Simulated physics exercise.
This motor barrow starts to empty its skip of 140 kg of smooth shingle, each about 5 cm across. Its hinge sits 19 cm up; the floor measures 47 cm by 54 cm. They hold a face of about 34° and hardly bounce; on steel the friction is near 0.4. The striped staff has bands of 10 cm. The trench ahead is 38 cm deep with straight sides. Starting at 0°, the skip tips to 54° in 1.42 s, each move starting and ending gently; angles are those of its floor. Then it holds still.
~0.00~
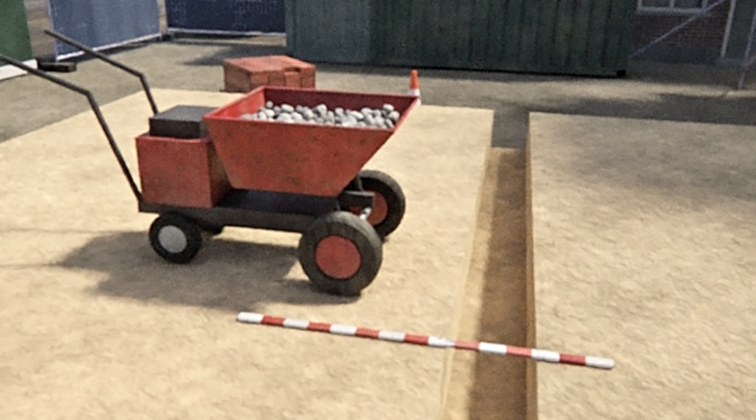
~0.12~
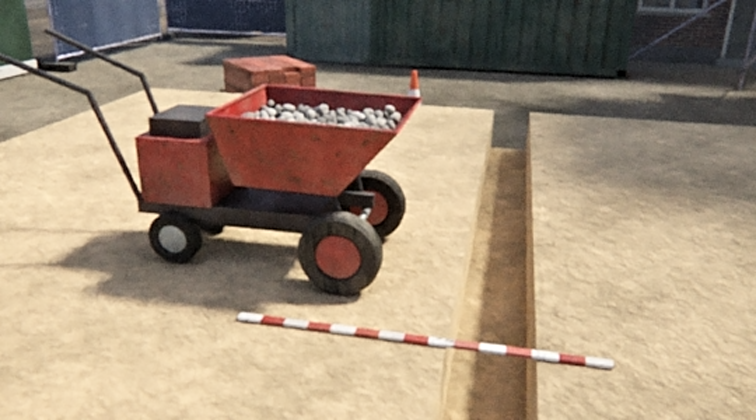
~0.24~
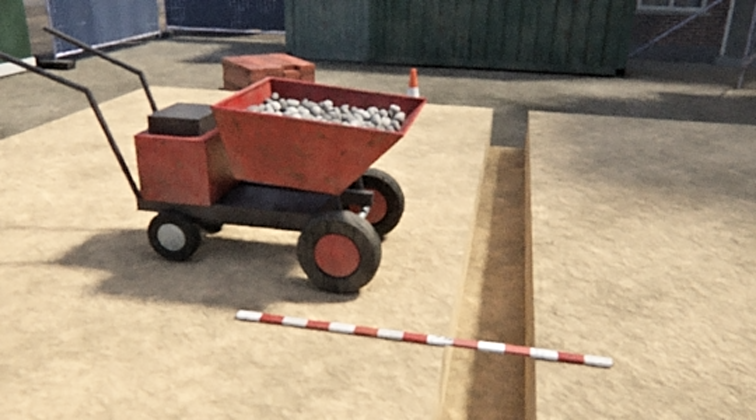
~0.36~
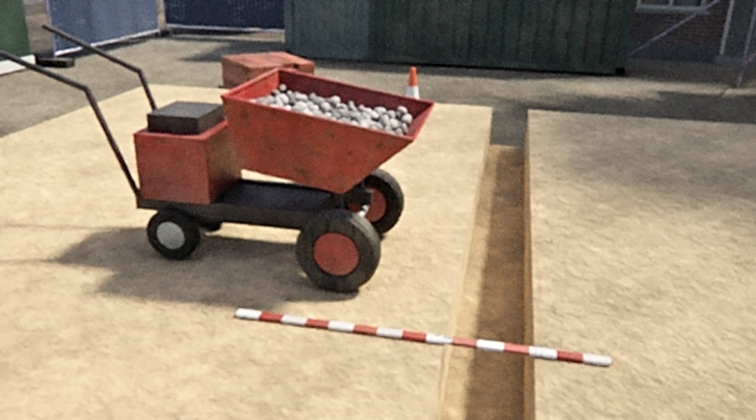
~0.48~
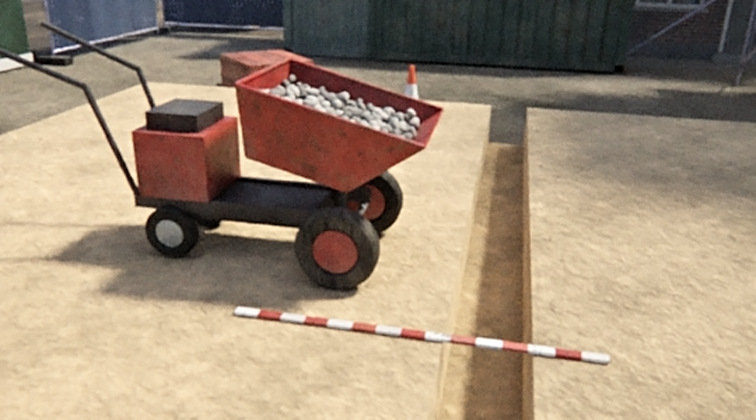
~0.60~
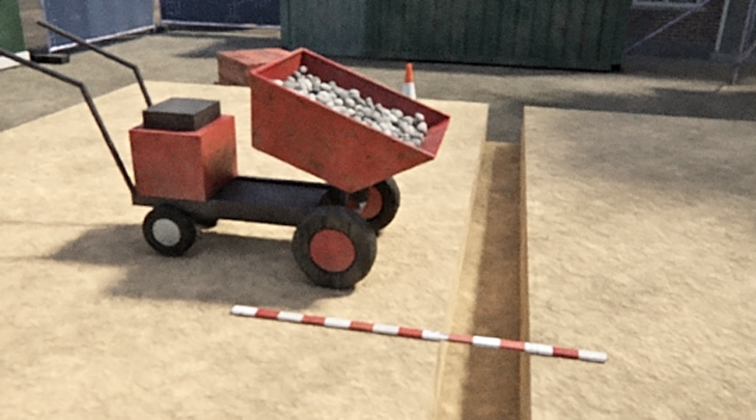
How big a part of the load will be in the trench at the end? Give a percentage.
About 53 per cent.
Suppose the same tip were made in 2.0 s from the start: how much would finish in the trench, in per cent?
In that case some 60 per cent.
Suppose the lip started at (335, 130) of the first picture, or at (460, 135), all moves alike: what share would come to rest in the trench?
About 55 and 10 per cent.
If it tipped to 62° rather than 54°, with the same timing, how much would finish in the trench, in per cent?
In that case some 75 per cent.
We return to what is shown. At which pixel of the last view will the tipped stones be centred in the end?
Around (499, 330).
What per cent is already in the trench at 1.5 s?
Some 15 per cent.
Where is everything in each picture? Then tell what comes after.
The skip is at 0°, its lip at (394, 132); the top of the load is at (325, 114), in the first picture.
Lip at (397, 133), floor tilted 1°, highest stones at (320, 113); the stones move at 0.1 m/s on average, in the second picture.
Lip at (403, 136), floor tilted 4°, highest stones at (297, 107); the stones move at 0.3 m/s on average, in the third picture.
Lip at (413, 141), floor tilted 9°, highest stones at (294, 99); the stones move at 0.4 m/s on average, in the fourth picture.
The skip is at 14°, its lip at (424, 148); the top of the load is at (292, 90); the stones move at 0.4 m/s on average, in the fifth picture.
The skip is at 21°, its lip at (434, 158); the top of the load is at (302, 82); the stones move at 0.5 m/s on average, in the sixth picture.
After 1.1 s the floor is at 45°; 100 % in the skip; the foremost stones are at (457, 183).
After 1.5 s the floor is at 54°; 86 % in the skip, 13 % in the trench; the foremost stones are at (531, 274).
After 1.9 s the floor is at 54°; 63 % in the skip, 26 % in the trench, 11 % past the trench; the foremost stones are at (613, 305).
After 3.8 s the floor is at 54°; 35 % in the skip, 53 % in the trench, 13 % past the trench; the foremost stones are at (692, 288).
